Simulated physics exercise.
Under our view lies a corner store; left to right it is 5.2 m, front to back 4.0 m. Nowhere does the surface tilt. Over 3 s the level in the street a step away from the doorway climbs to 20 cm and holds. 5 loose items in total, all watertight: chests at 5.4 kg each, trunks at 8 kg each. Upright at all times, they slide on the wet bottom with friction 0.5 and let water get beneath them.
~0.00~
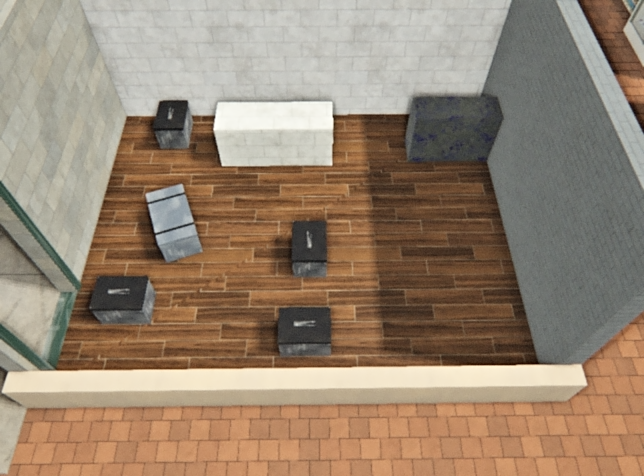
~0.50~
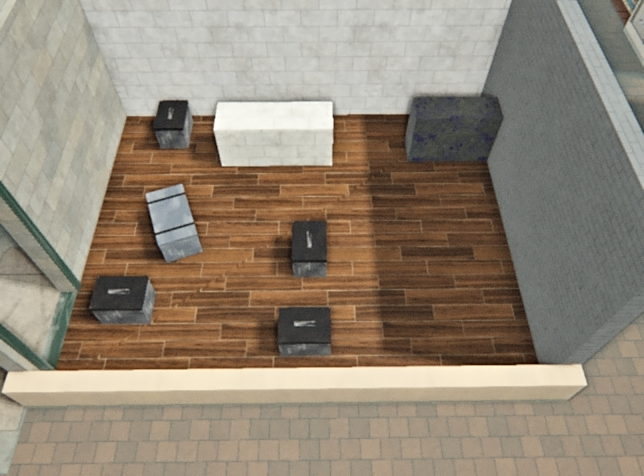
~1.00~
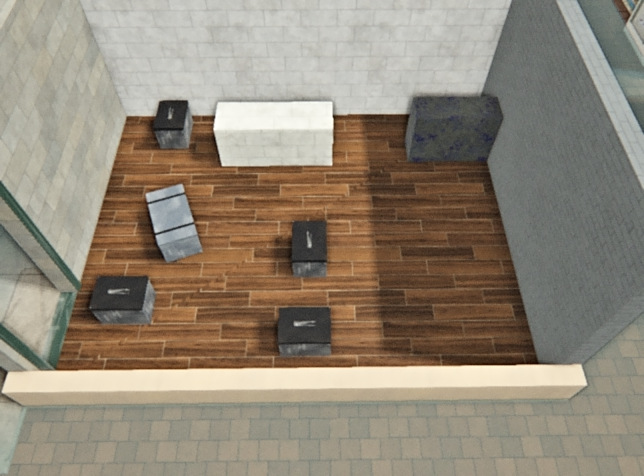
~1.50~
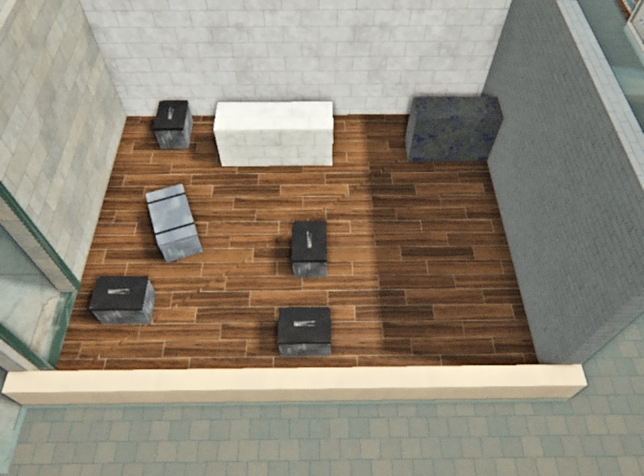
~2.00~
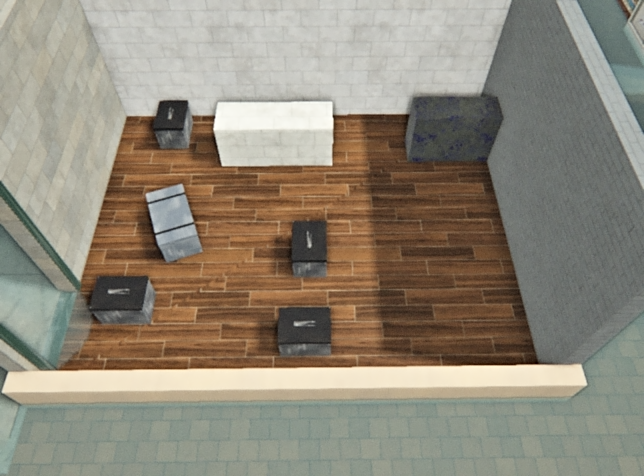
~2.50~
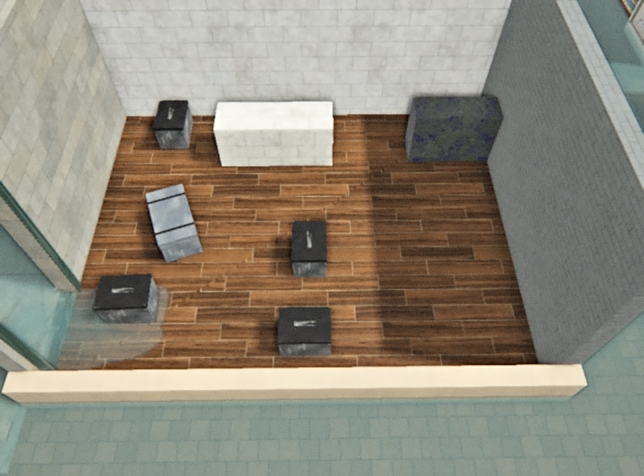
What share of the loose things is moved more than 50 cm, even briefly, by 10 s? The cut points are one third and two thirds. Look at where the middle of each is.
The share moved is two out of three or more.
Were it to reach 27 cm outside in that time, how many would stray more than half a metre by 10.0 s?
So the tally would be 4.
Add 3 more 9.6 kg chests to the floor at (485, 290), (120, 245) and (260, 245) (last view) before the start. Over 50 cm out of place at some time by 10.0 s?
The first one tops the mark, the next stays inside the mark, and the last tops the mark.
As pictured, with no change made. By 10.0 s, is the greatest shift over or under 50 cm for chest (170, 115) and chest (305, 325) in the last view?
Result, in order: Stayed within / exceeded.
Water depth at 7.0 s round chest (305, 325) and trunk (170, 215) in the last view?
I'd put it at 8 cm and 2 cm respectively.
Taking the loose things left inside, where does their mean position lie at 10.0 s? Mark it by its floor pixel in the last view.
Averaged position, last view: Near pixel (326, 168).
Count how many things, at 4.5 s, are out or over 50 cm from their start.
The answer is 1.
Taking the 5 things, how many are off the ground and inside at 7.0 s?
At that instant the tally stands at 2.
After 3.5 s 1 of 5 are over 50 cm from their spots; 0 afloat.
After 4.5 s 1 of 5 are over 50 cm from their spots; 1 afloat.
After 7.0 s 4 of 5 are over 50 cm from their spots; 2 afloat.
After 10.0 s 4 of 5 are over 50 cm from their spots, and 4 have been at some point; 2 afloat.
